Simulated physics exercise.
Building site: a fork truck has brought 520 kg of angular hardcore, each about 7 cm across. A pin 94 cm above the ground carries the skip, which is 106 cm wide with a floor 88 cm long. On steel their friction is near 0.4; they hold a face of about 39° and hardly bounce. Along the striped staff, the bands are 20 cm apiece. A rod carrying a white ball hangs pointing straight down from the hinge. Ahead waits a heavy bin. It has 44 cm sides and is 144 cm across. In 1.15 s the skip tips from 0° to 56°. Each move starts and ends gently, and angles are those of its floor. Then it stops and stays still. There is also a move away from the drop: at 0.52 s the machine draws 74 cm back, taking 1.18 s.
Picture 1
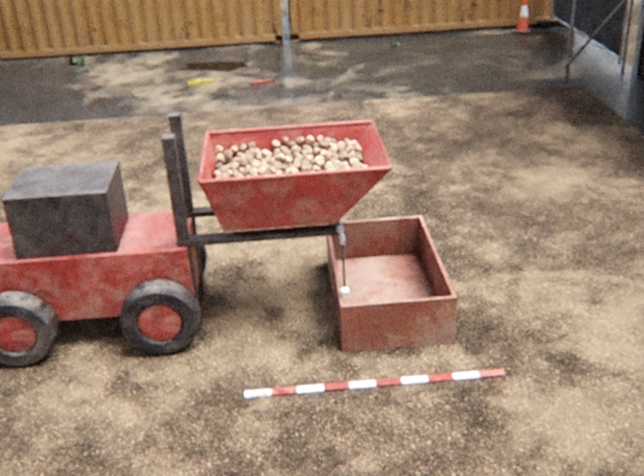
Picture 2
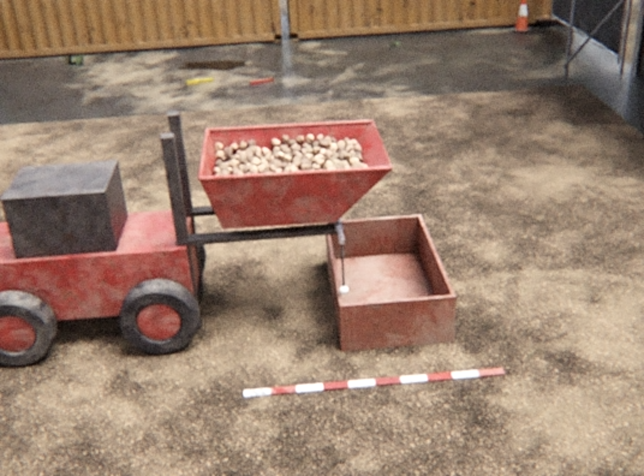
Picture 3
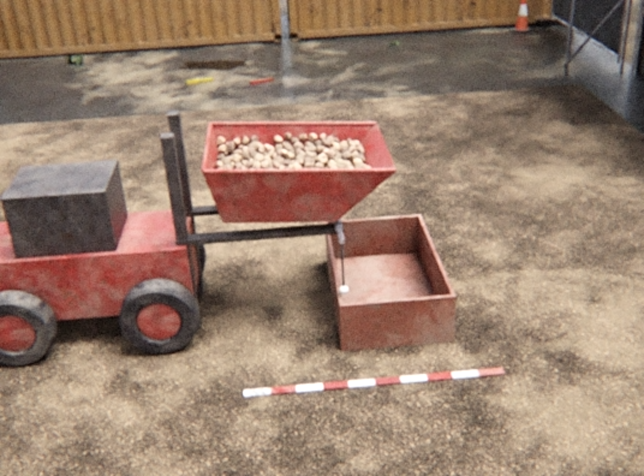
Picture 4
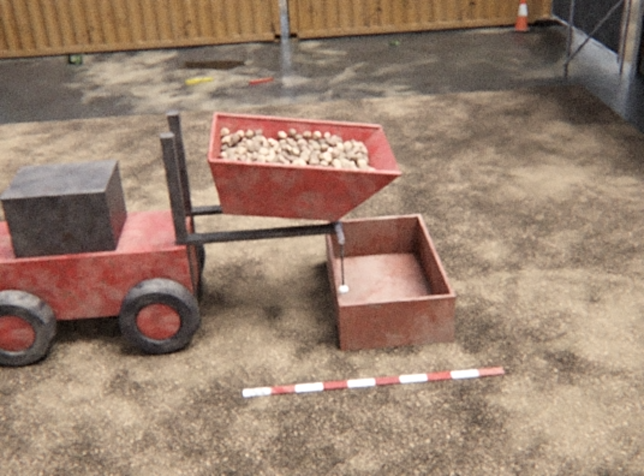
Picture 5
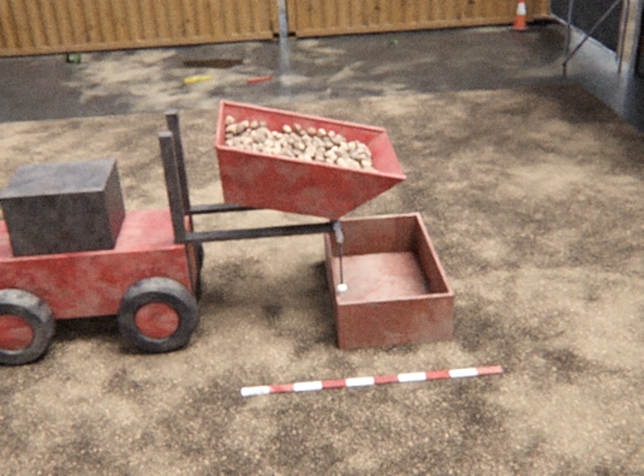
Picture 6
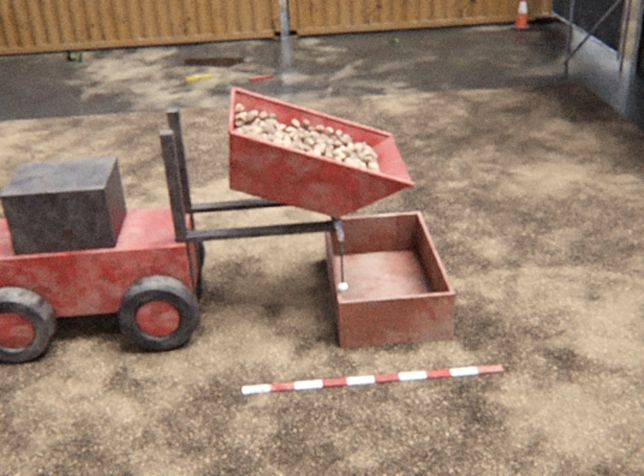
On a building site, a red skip of stones on a fork truck tilts gradually rightward.
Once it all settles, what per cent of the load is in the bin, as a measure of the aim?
Roughly 20 per cent is there once it settles.
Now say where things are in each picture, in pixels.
In the first frame, the skip is at 0°, its lip at (391, 168); the top of the load is at (300, 151).
In the second frame, the skip is at 1°, its lip at (392, 168); the top of the load is at (278, 153).
In the third frame, lip at (396, 170), floor tilted 4°, highest stones at (255, 151).
In the fourth frame, the skip is at 9°, its lip at (401, 174); the top of the load is at (239, 144).
In the fifth frame, the skip is at 15°, its lip at (406, 179); the top of the load is at (236, 132).
In the sixth frame, the skip is at 21°, its lip at (413, 184); the top of the load is at (246, 121).
A little later the floor is at 47°; 100 % in the skip; the foremost stones are at (389, 191).
Then the floor is at 56°; 95 % in the skip, 5 % in the bin; the foremost stones are at (401, 242).
Later still the floor is at 56°; 78 % in the skip, 21 % in the bin; the foremost stones are at (432, 298).
In the end the floor is at 56°; 77 % in the skip, 22 % in the bin; the foremost stones are at (432, 298).
